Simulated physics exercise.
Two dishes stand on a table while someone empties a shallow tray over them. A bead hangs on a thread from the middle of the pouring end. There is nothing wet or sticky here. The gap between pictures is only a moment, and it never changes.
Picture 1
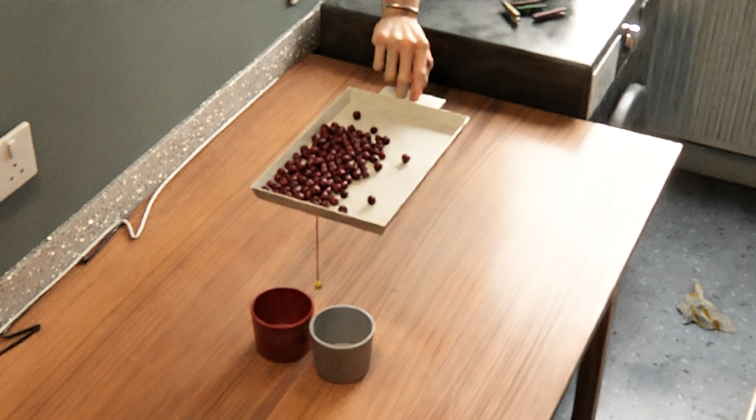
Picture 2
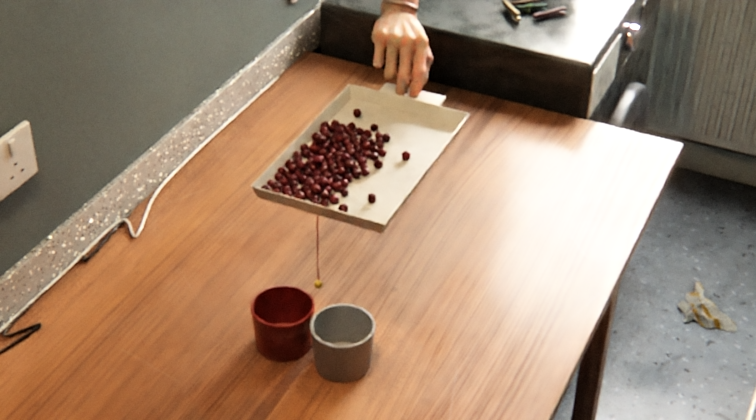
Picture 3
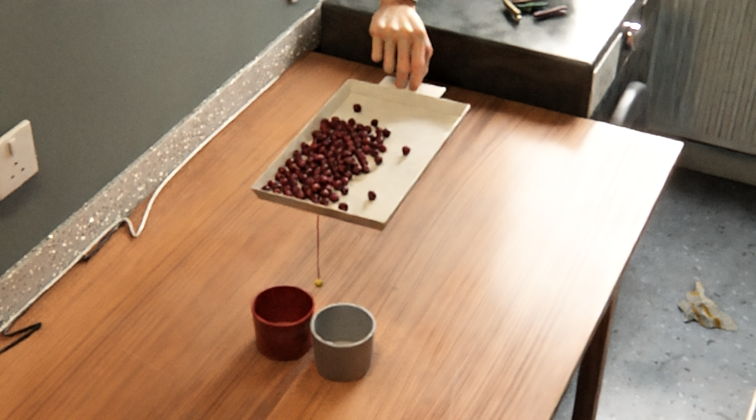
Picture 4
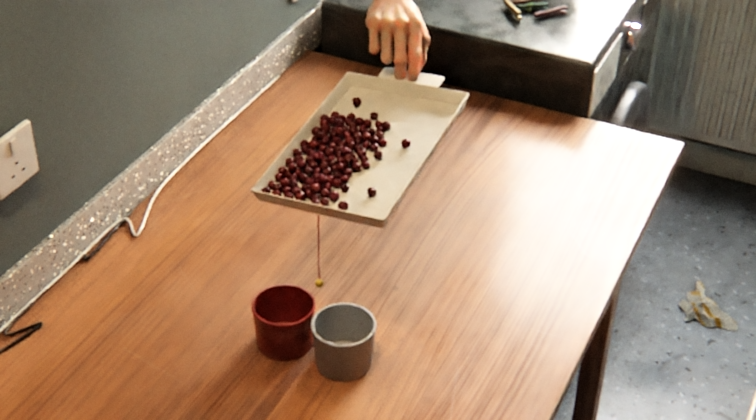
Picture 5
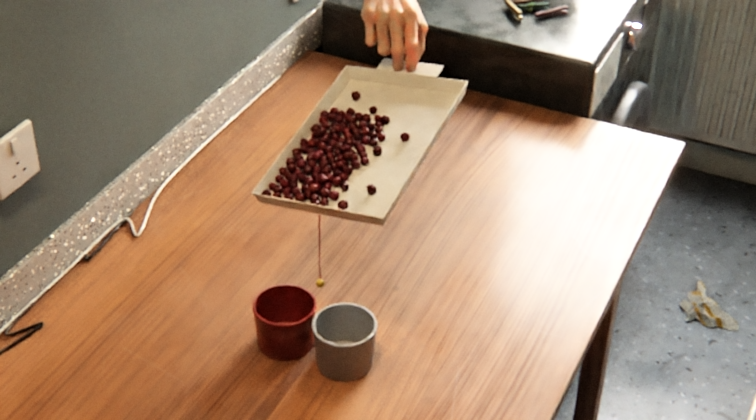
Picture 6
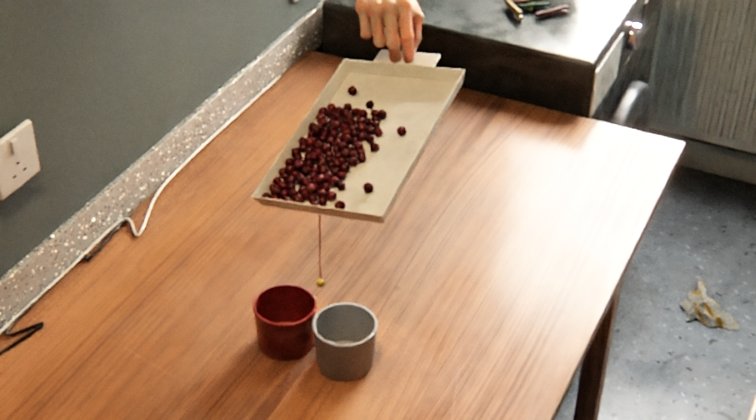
We see a hand holding a shallow tray of dark red cherries above a red cup and a grey cup on a wooden table; the tray's handle end rises slightly while its pouring end tilts gradually toward the left corner.
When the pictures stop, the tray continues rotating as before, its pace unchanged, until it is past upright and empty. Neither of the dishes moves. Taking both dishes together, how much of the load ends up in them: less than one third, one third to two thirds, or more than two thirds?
Between both dishes you'd find a little less than a third or even fewer.
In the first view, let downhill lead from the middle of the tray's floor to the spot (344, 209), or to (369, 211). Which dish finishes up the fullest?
Try one: The right-side dish. Try two: The right-side dish.
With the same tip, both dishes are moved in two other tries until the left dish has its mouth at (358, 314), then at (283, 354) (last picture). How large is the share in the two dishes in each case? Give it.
0 % and 0 %.
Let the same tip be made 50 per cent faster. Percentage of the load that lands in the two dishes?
Roughly 20 %.
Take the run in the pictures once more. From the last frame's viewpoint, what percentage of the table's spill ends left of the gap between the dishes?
Looks like close to 100 per cent of it.
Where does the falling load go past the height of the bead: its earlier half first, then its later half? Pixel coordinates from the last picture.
The first part at (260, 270); the rest at (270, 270).
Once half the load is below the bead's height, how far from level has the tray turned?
90°.
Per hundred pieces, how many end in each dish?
The share is 10 per cent in the left dish and 0 per cent in the right dish.
Soon after the last picture, tray tipped steeply; nearly all on the tray; a stray few in the air.
A little later, tray tipped right over; about a quarter on the tray; a small part in the left dish; about half outside both; about a quarter in the air.
Later still, tray tipped past a quarter turn; a small part in the left dish; most outside both.
At rest, tray tipped past a quarter turn; none in the right dish; a small part in the left dish; most outside both.
